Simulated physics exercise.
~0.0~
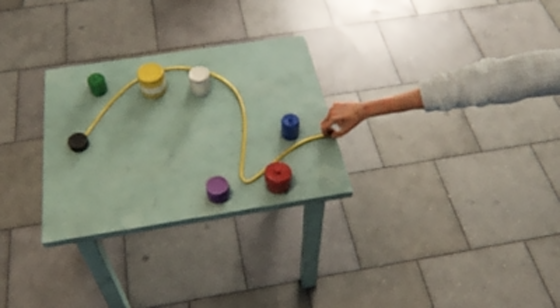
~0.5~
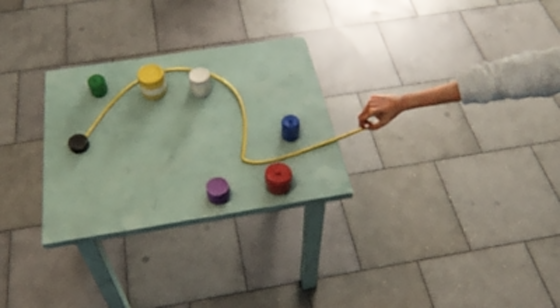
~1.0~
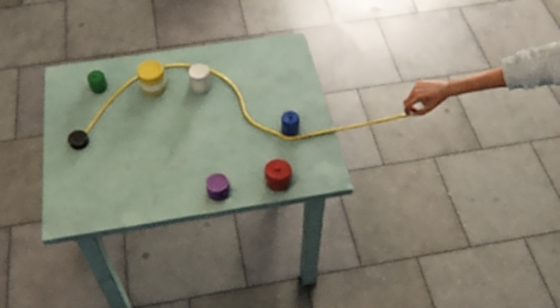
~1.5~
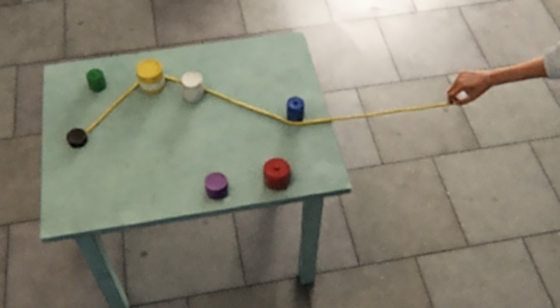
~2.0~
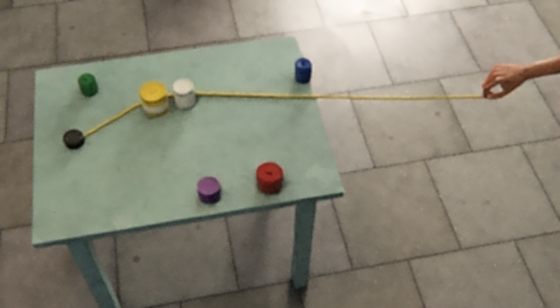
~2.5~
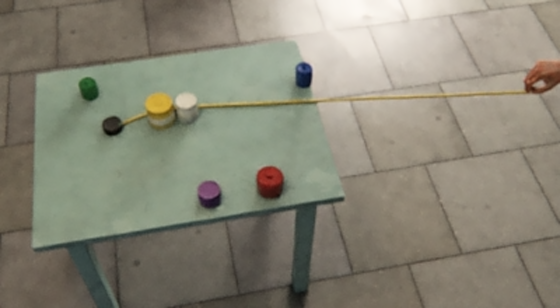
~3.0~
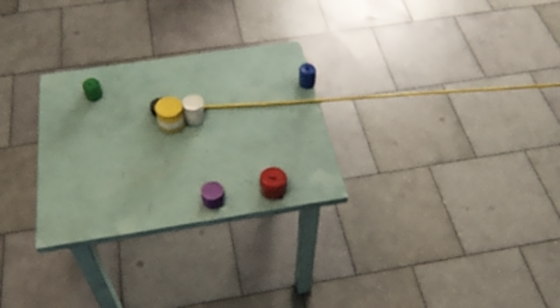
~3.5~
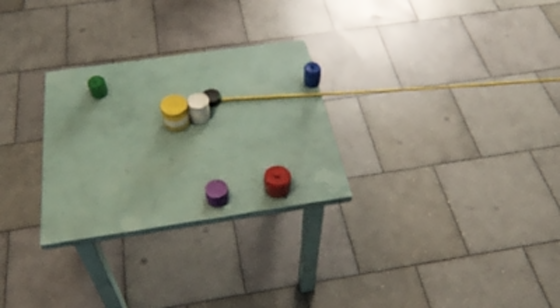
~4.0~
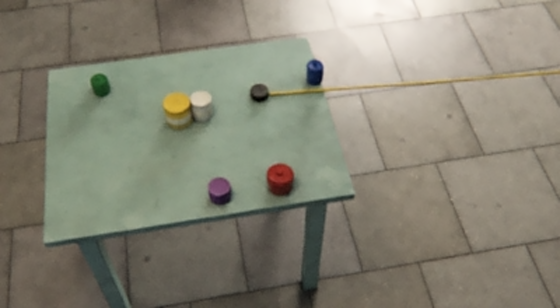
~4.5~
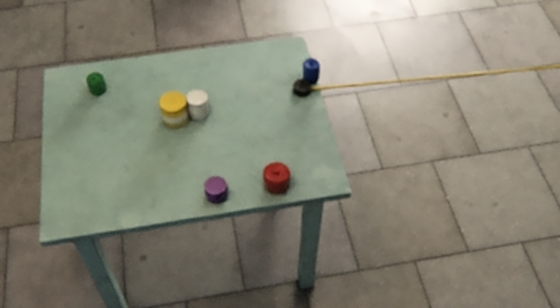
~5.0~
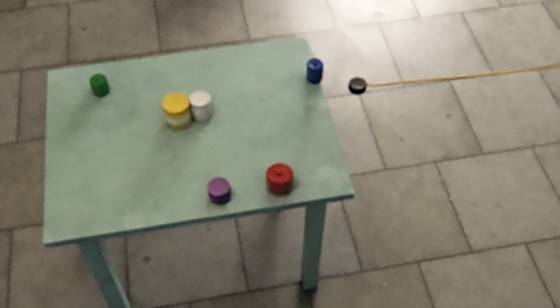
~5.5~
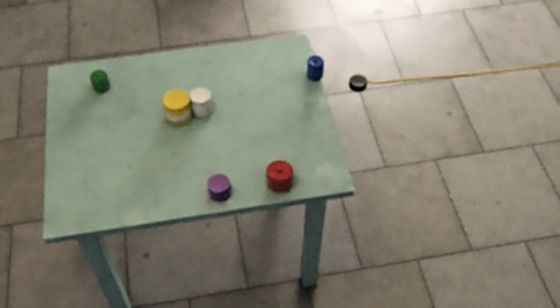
A hand pulled a yellow cord to the right across a green table, nudging the blue, yellow and white containers as it straightened, until the black puck on its end slid past them and off the edge, leaving all six containers on the table.
